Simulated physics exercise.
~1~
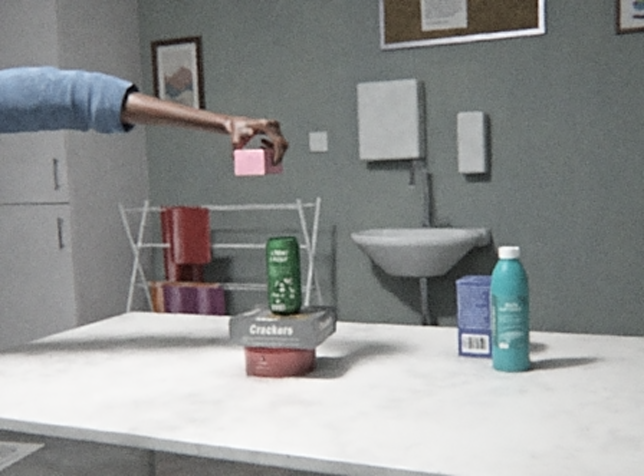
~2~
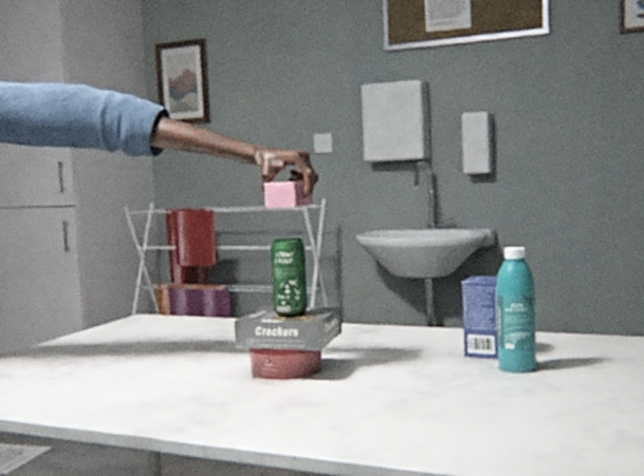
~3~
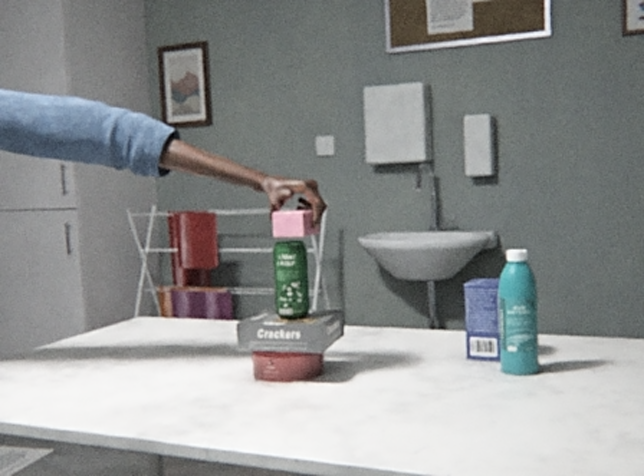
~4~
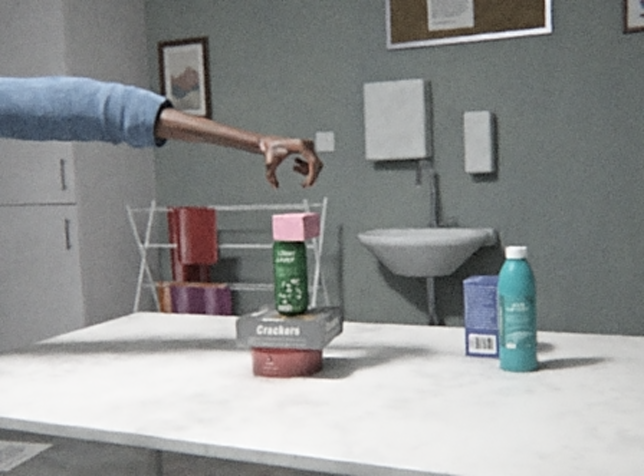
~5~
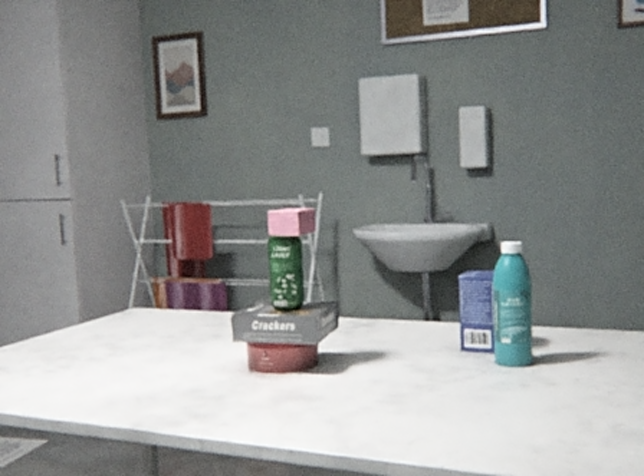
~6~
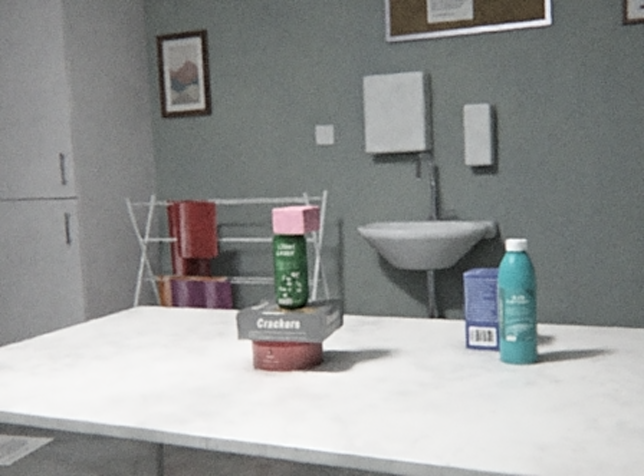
On a white table, a hand lowers a pink block onto a green can and withdraws, leaving the pile standing.
